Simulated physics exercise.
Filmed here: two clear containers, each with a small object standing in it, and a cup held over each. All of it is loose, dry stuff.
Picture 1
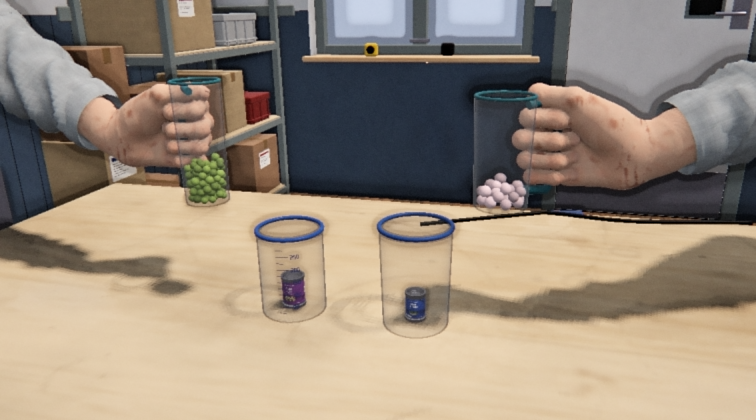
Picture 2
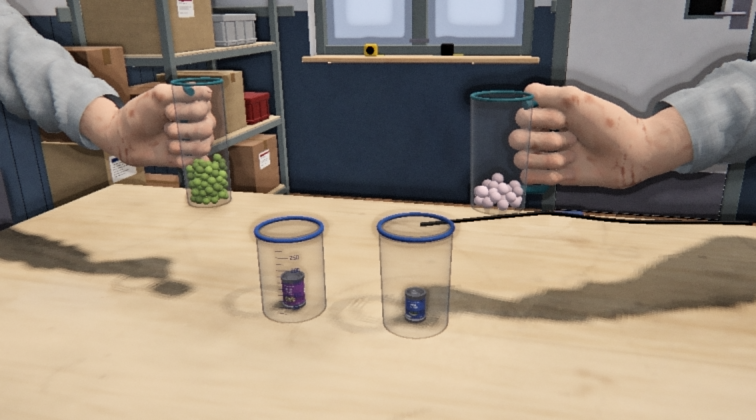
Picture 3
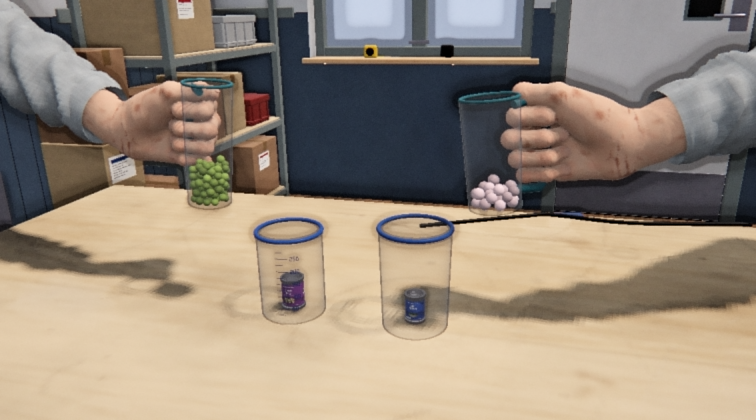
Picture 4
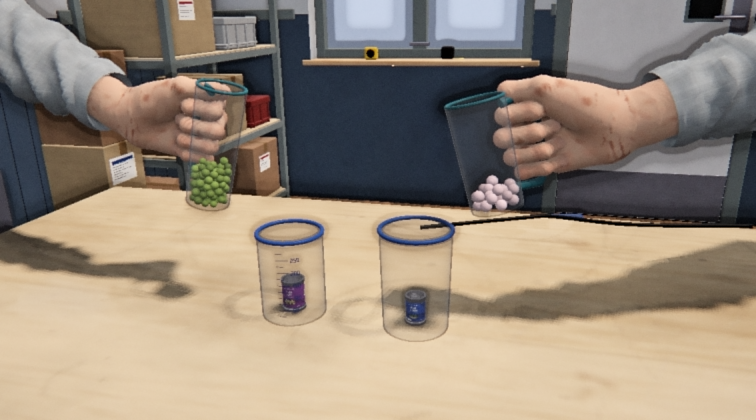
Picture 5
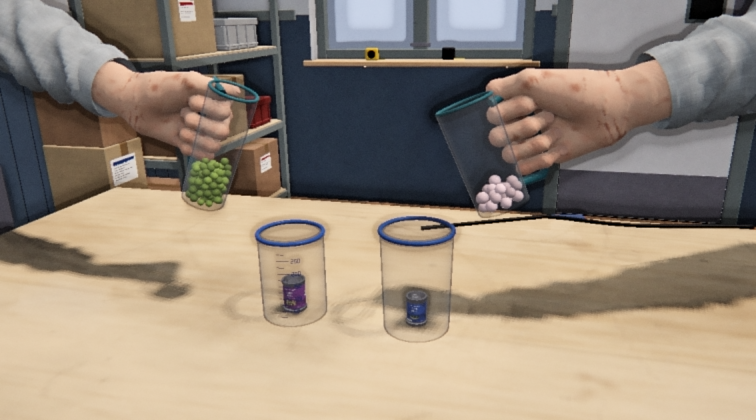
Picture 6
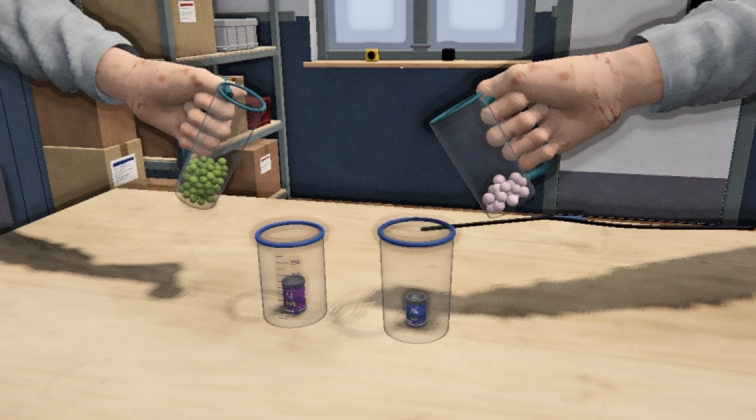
Two hands tilting cups of green and pale pink balls inward above two clear containers, each holding a small tin.
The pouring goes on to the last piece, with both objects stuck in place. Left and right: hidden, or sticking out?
Outcome: Left: Partly exposed; right: Partly exposed.
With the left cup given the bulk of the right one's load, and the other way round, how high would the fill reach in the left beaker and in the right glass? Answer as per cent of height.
Left: Roughly 15. Right: Roughly 20.
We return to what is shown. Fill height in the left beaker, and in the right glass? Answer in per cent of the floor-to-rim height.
30 % on the left and 15 % on the right.
Then, 0.44 s later than the last frame, left beaker empty, all of its cupful still in the cup; right glass empty, all of its cupful still in the cup.
Then, 0.91 s later than the last frame, left beaker empty, all of its cupful still in the cup; right glass empty, all of its cupful still in the cup.
Then, 1.48 s later than the last frame, left beaker nearly empty, none of its cupful still in the cup; right glass nearly empty, none of its cupful still in the cup.
When it is over, left beaker a third full (surface near (294, 286)), nothing beside it; right glass nearly empty (surface near (416, 311)), nothing beside it; the left thing is still showing; the right thing is still showing.
